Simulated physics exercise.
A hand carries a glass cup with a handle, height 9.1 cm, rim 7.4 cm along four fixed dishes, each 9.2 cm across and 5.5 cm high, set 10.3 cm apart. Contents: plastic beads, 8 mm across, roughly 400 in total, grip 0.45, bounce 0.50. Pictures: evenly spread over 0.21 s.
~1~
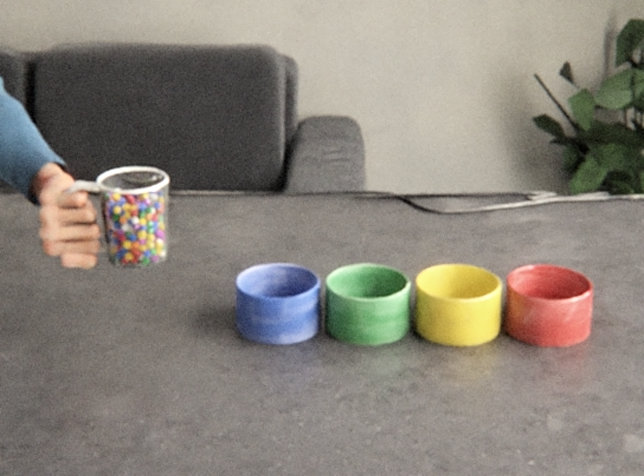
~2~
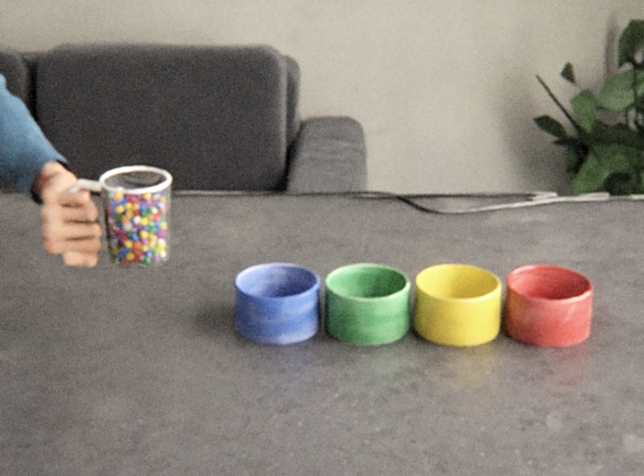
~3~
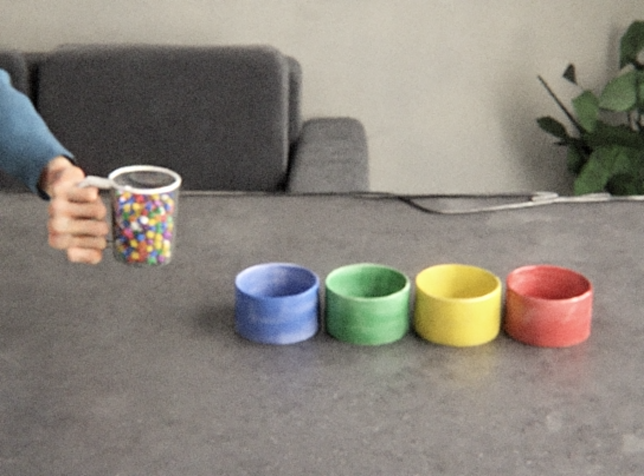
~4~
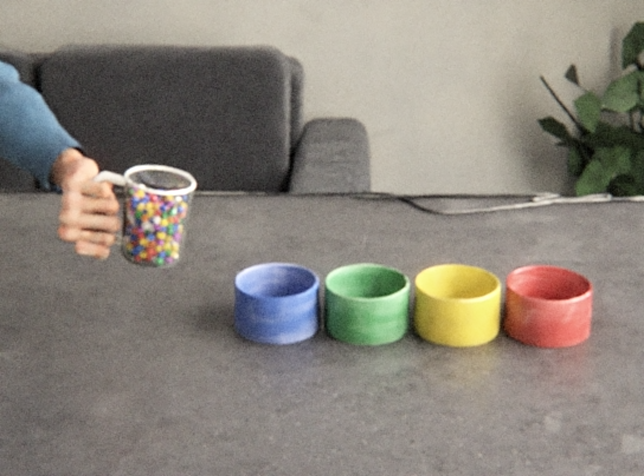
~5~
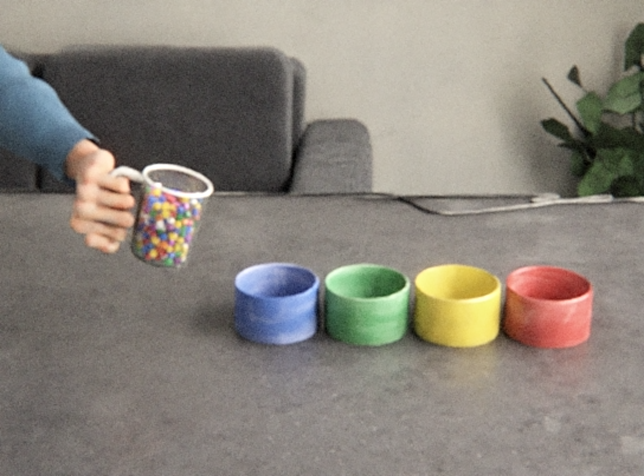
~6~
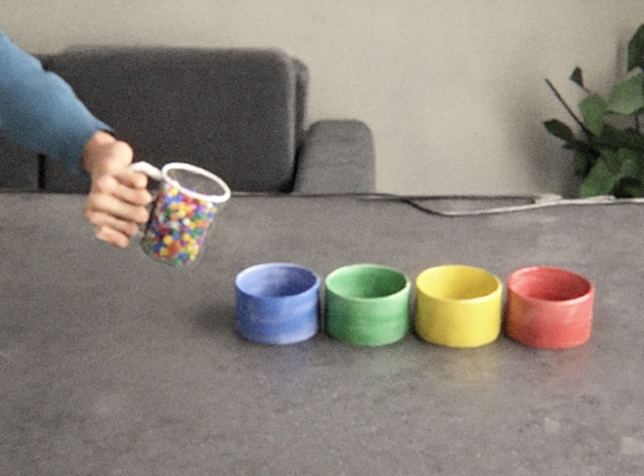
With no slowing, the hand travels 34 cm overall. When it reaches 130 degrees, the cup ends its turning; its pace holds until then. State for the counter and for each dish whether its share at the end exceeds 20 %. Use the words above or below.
Red dish - below; blue dish - below; green dish - below; yellow dish - above; counter - below.
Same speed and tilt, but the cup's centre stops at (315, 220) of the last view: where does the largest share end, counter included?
Most of it ends up at green.
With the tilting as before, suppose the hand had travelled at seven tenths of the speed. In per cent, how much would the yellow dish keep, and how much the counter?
Shares - yellow 0, counter 10.
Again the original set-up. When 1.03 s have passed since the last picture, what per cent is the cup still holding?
It comes out close to 0 per cent.
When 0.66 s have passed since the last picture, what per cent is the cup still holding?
Around 70 per cent of the load.
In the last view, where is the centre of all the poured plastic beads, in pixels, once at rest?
Roughly (463, 308).
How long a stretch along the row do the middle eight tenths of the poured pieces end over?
6 centimetres.
Then, 0.40 s after the last picture, tilt 82 degrees; cup holds 100 %.
Then, 0.66 s after the last picture, tilt 120 degrees; cup holds 70 %, green 5 %, yellow 20 %.
Then, 1.03 s after the last picture, tilt 130 degrees; cup holds 0 %, green 5 %, yellow 85 %.
In the end, red 0 %, blue 0 %, green 5 %, yellow 85 %, counter 10 %.
